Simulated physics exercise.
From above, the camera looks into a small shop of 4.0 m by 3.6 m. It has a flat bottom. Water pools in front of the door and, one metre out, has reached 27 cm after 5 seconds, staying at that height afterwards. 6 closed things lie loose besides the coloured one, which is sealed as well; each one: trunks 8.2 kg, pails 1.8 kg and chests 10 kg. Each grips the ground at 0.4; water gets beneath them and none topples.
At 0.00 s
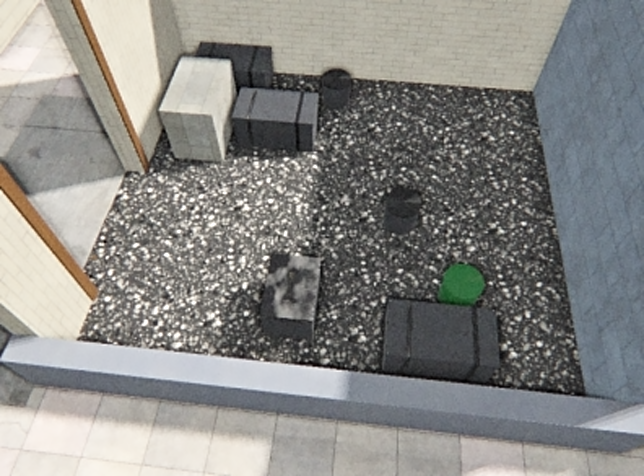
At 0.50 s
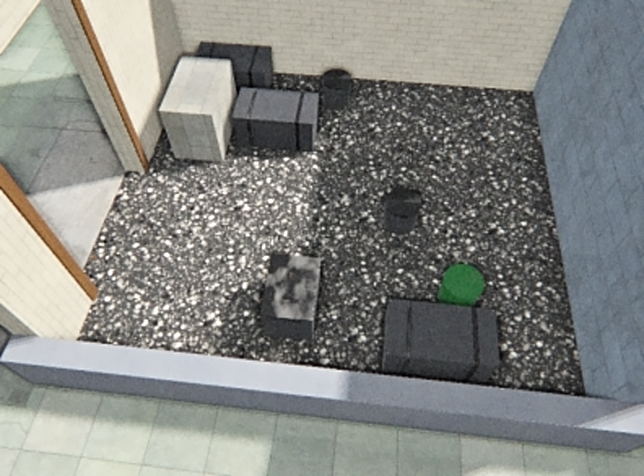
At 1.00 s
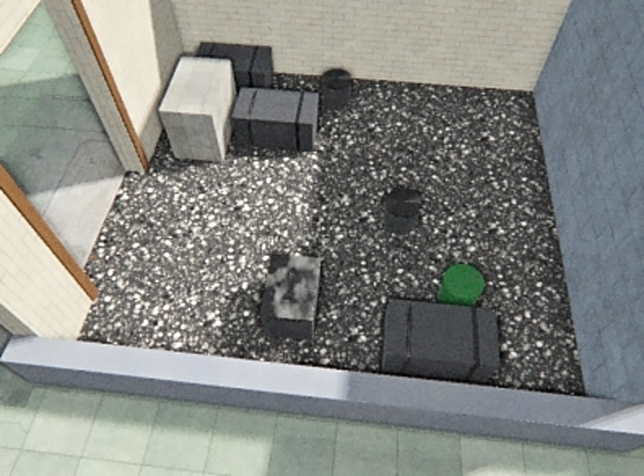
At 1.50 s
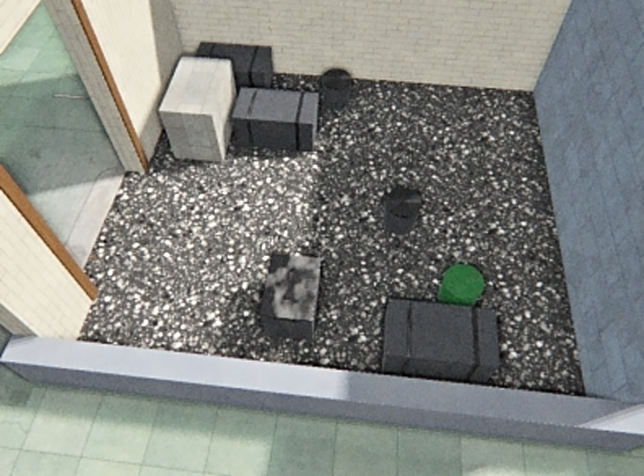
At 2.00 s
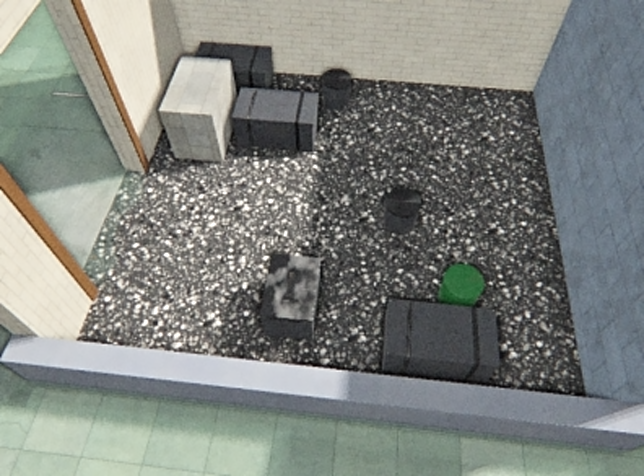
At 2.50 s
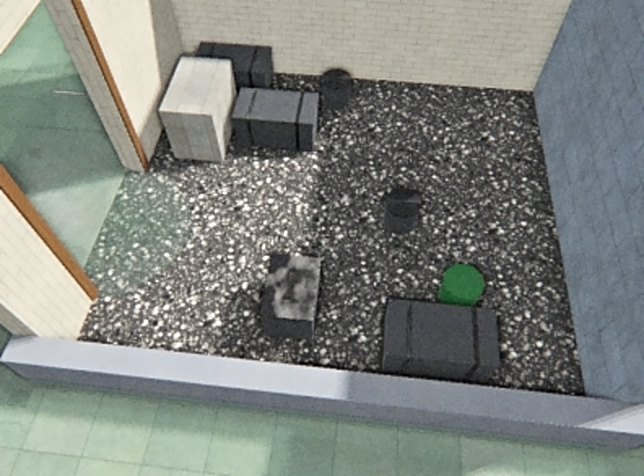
In a small walled shop, greenish water spreads outside and seeps through the doorway while nothing shifts.
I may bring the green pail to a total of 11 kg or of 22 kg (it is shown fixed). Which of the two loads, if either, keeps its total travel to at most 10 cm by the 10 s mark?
Only the heavier one.
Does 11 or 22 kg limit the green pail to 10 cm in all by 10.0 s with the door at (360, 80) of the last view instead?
Result: The heavier mass is required.
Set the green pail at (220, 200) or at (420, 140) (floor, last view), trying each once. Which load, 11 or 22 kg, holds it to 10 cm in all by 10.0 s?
In that order: Neither is enough; only the larger holds.
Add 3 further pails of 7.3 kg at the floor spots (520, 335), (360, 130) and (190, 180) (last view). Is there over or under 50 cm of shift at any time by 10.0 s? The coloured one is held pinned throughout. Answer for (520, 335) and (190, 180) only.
Result, in order - exceeds it; exceeds it.
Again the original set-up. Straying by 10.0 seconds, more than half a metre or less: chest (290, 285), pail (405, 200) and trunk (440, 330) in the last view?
First exceeds it, then exceeds it, then exceeds it.
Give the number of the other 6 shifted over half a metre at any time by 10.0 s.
The count comes to 3.
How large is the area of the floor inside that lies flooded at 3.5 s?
I'd estimate close to 2.5 m2.
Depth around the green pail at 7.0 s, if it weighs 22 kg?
Depth: Approx. 8 cm.
After 3.5 s the green pail would be 0 cm from its start with 11 kg and 0 cm from its start with 22 kg; 0 cm of water round it then.
After 4.5 s the green pail would be 0 cm from its start with 11 kg and 0 cm from its start with 22 kg; 1 cm of water round it then.
After 7.0 s the green pail would be 35 cm from its start with 11 kg and 0 cm from its start with 22 kg; 8 cm of water round it then.
After 10.0 s the green pail would be 230 cm from its start with 11 kg and 0 cm from its start with 22 kg; 16 cm of water round it then.
